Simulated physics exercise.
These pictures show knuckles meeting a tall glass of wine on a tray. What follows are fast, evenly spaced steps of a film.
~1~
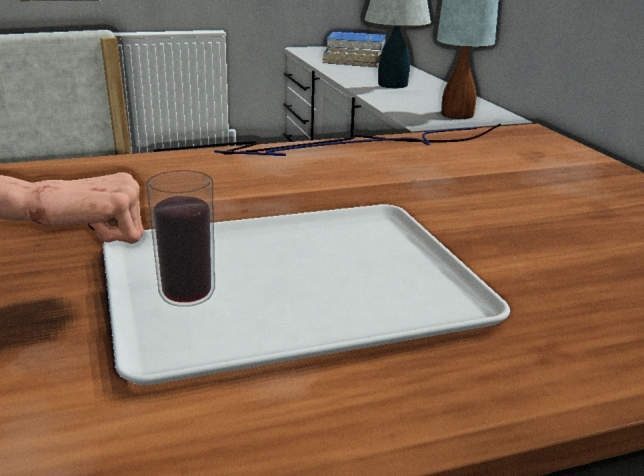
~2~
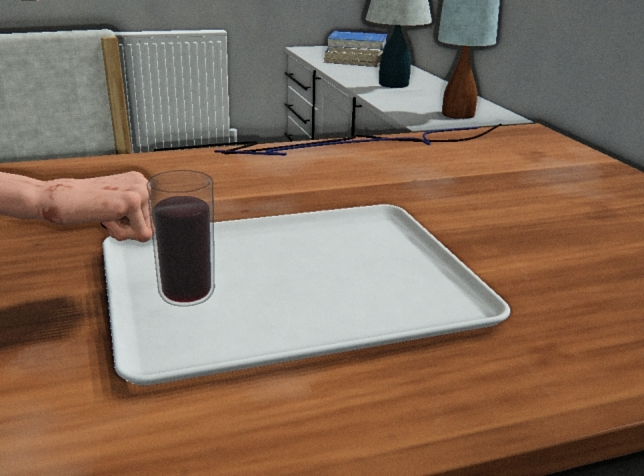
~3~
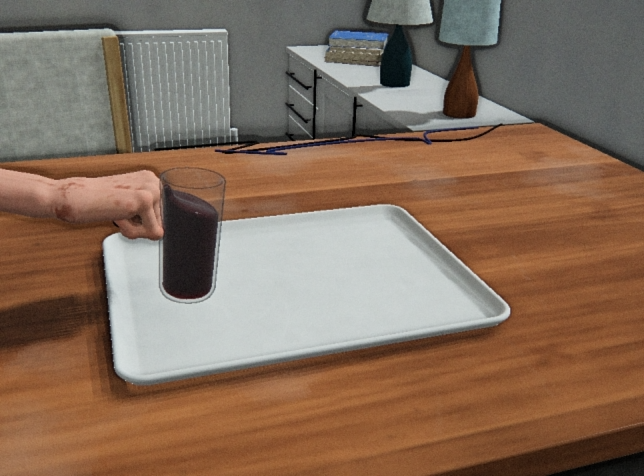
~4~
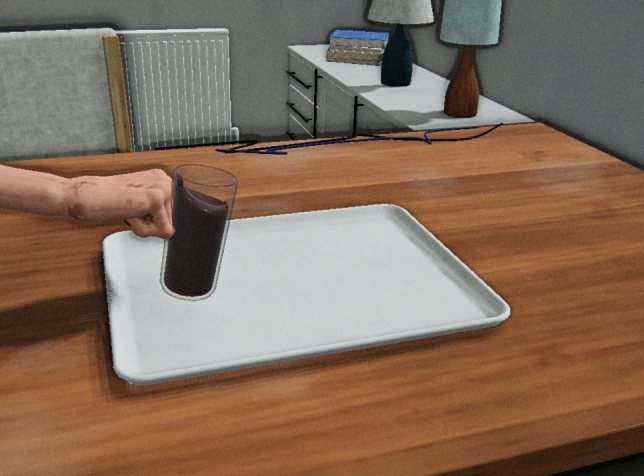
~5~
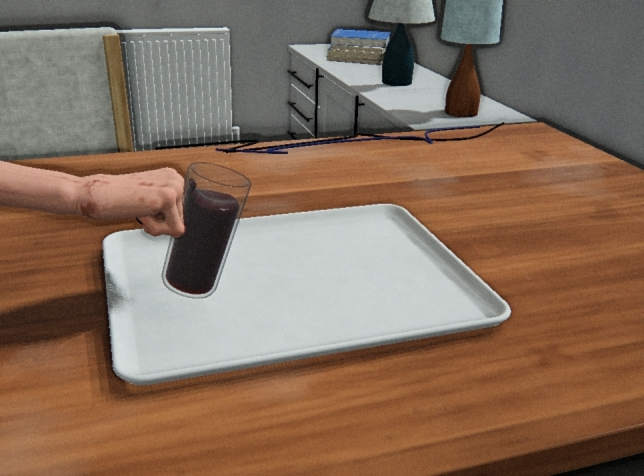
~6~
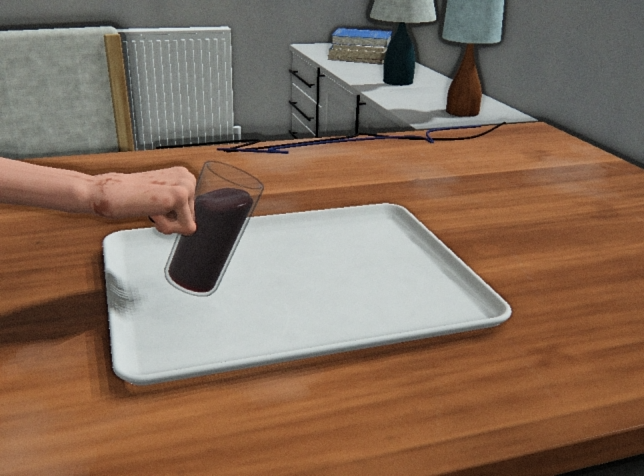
At the start, a closed hand on the left reaches toward an upright tall glass of dark liquid on a white tray on a wooden table. The knuckles meet the glass and push rightward, and it leans steadily further to the right while the liquid shifts inside.
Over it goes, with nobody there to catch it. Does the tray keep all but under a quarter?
No, over a quarter goes past its edge.
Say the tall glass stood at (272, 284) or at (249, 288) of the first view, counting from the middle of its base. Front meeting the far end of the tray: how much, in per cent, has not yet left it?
Roughly 85 % and then 85 %.
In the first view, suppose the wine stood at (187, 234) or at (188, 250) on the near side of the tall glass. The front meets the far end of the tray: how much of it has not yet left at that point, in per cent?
I'd say roughly 70 in a hundred, and then roughly 65 in a hundred.
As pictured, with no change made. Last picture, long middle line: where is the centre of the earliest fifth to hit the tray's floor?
Around (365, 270).
A moment on, the tall glass is falling and 100 per cent is in the glass, 0 on the tray and 0 above or beyond its rim.
Next, the tall glass lies on its side and 77 per cent is in the glass, 6 on the tray and 18 above or beyond its rim.
Then the tall glass lies on its side and 47 per cent is in the glass, 35 on the tray and 18 above or beyond its rim.
Later the tall glass lies on its side and 26 per cent is in the glass, 33 on the tray and 42 above or beyond its rim.
At rest 59 per cent is held by tray and glass, 41 is off the tray.
